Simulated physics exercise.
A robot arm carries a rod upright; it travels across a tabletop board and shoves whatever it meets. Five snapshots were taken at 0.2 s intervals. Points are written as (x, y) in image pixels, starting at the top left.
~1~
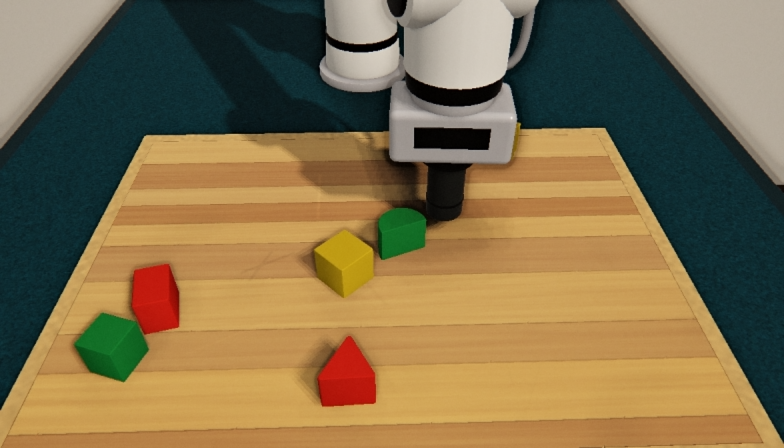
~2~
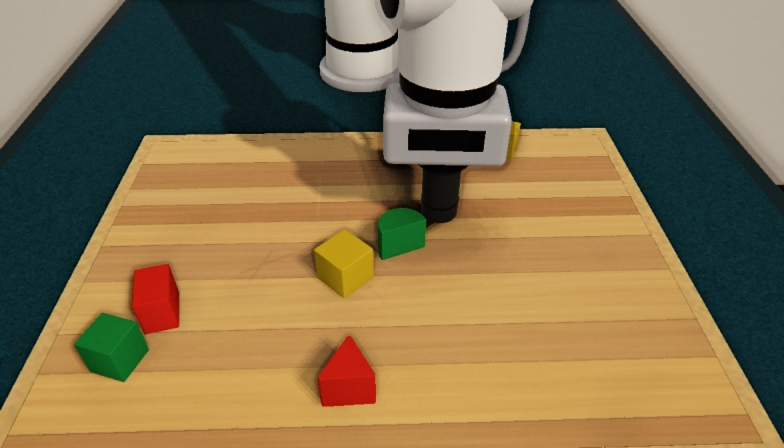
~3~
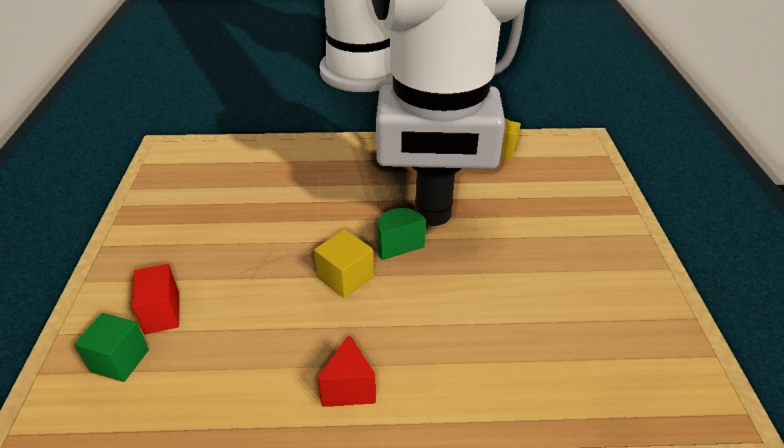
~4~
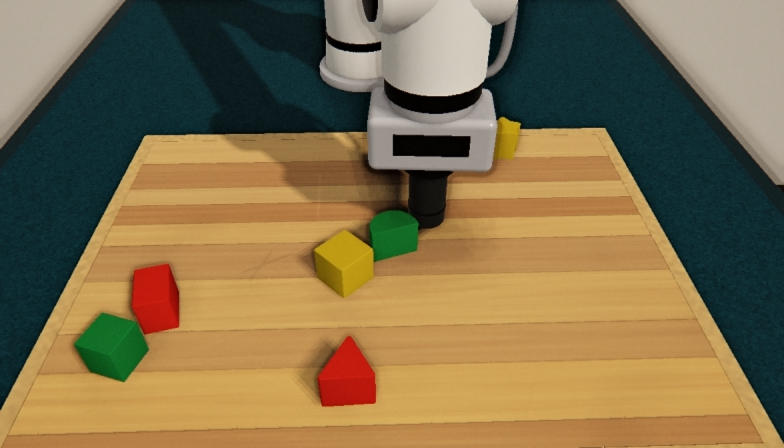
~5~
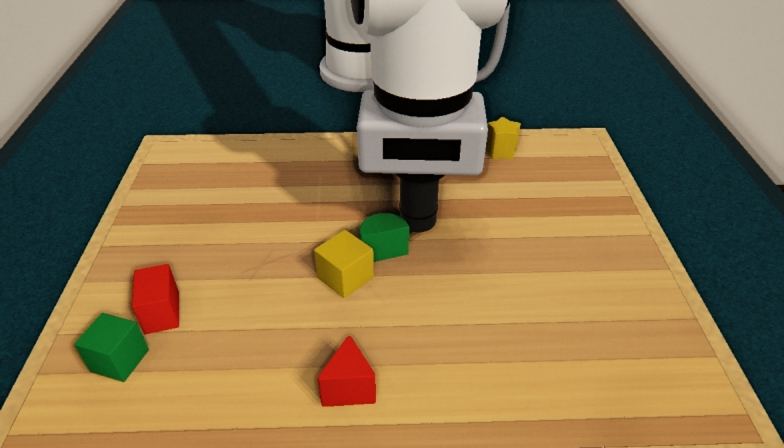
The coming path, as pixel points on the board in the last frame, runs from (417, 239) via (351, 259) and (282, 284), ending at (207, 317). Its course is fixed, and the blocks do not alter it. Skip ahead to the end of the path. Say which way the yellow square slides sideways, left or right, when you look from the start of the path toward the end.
Measured against the direction from start to end, the yellow square shifts toward the left-hand side.
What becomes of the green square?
That one stays where it is.
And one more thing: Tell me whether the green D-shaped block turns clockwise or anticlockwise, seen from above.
Seen from above, its turn is clockwise.
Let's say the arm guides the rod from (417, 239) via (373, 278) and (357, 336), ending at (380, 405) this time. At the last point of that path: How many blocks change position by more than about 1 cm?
Blocks that move over 1 cm: Three or more.
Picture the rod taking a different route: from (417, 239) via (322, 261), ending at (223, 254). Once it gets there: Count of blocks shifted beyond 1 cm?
Answer: 2.
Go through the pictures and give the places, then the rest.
Tip of the rod (444, 211), middles of tops, green square (105, 333), red oblong block (151, 284), yellow square (343, 249), green D-shaped block (399, 218), in the first picture.
Rod (439, 213), nothing pushed, in the second picture.
Rod (433, 215), nothing pushed, in the third picture.
Rod (426, 218), green D-shaped block (391, 221), in the fourth picture.
Rod (418, 222), green square (105, 333), red oblong block (151, 284), yellow square (343, 249), green D-shaped block (382, 223), in the fifth picture.
What follows on the original path. One third of the way, rod (348, 242); yellow square (315, 264), turned 40° anticlockwise; green D-shaped block (307, 238), turned 25° clockwise.
Two thirds of the way, rod (278, 267); yellow square (281, 293), turned 105° anticlockwise; green D-shaped block (234, 259), turned 40° clockwise.
At the end, rod (202, 299); green square unmoved; red oblong block (136, 286); yellow square (273, 298), turned 135° anticlockwise; green D-shaped block (173, 269), turned 100° clockwise.
